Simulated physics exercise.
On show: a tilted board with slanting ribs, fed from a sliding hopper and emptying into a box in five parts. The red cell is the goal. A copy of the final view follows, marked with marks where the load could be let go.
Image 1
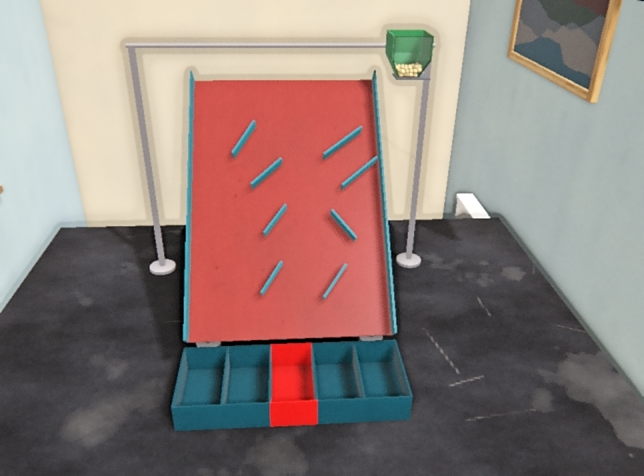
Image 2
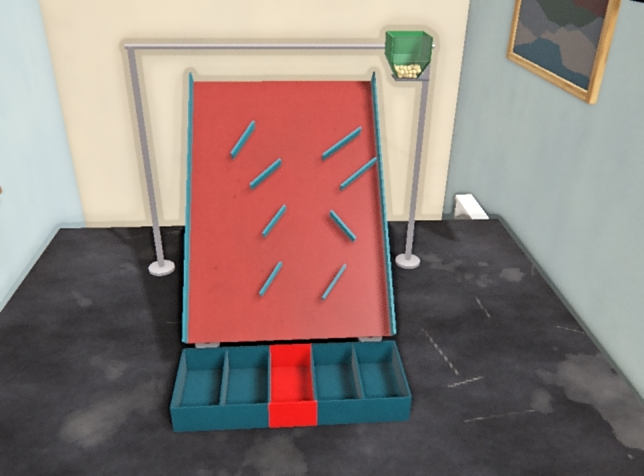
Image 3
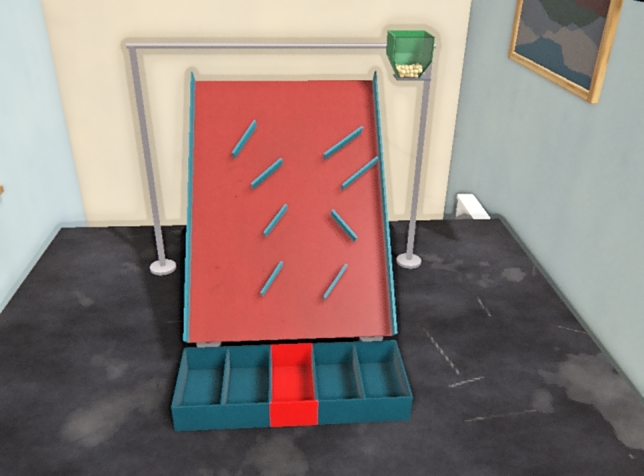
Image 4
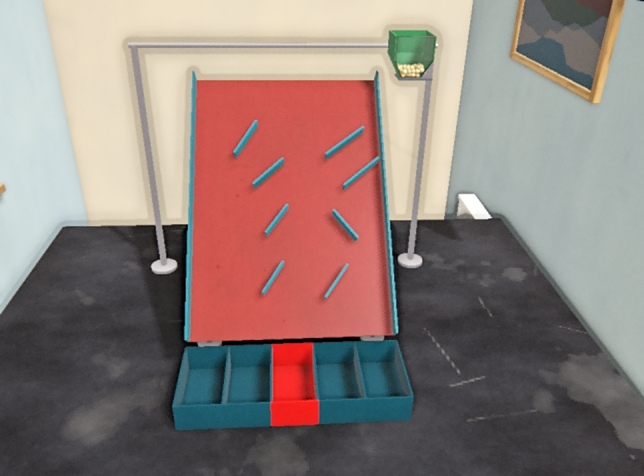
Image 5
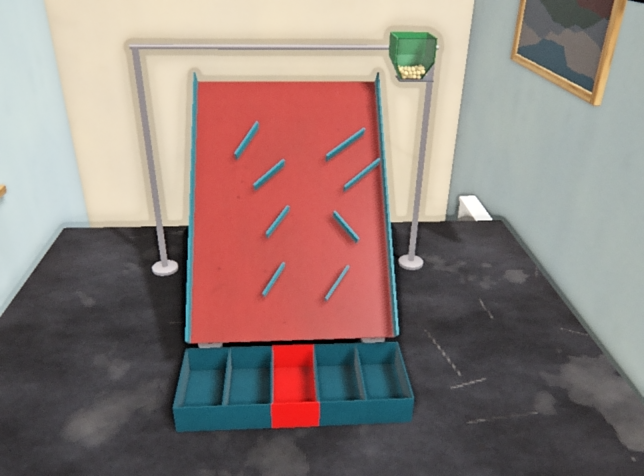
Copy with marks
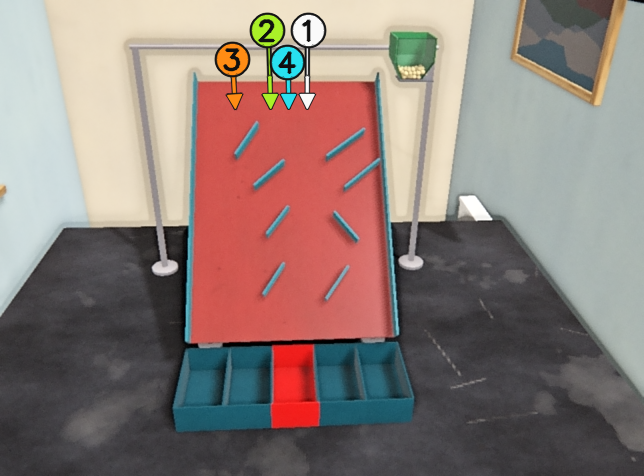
We see a tilted red board with slanting blue ribs, a green hopper of pale pieces at the upper right, and a five-part box below with a red middle cell; nothing moves apart from a very slight shift in view.
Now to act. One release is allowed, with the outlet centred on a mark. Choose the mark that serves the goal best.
The best mark is 1.
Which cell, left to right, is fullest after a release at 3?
The first.
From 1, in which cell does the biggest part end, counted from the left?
The third.
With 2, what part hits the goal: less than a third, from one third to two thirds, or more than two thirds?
Less than a third.
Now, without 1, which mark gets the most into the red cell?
It is 4.
On the marked copy, mark 1 meets the board at (307, 103); mark 2 meets the board at (270, 103); mark 3 meets the board at (235, 103); mark 4 meets the board at (288, 103).
With 1, about two thirds in the red cell, about a third in other cells, a stray few outside the box.
With 2, a small part in the red cell, nearly all in other cells.
With 3, none in the red cell, nearly all in other cells.
With 4, about half in the red cell, about half in other cells, a stray few outside the box.
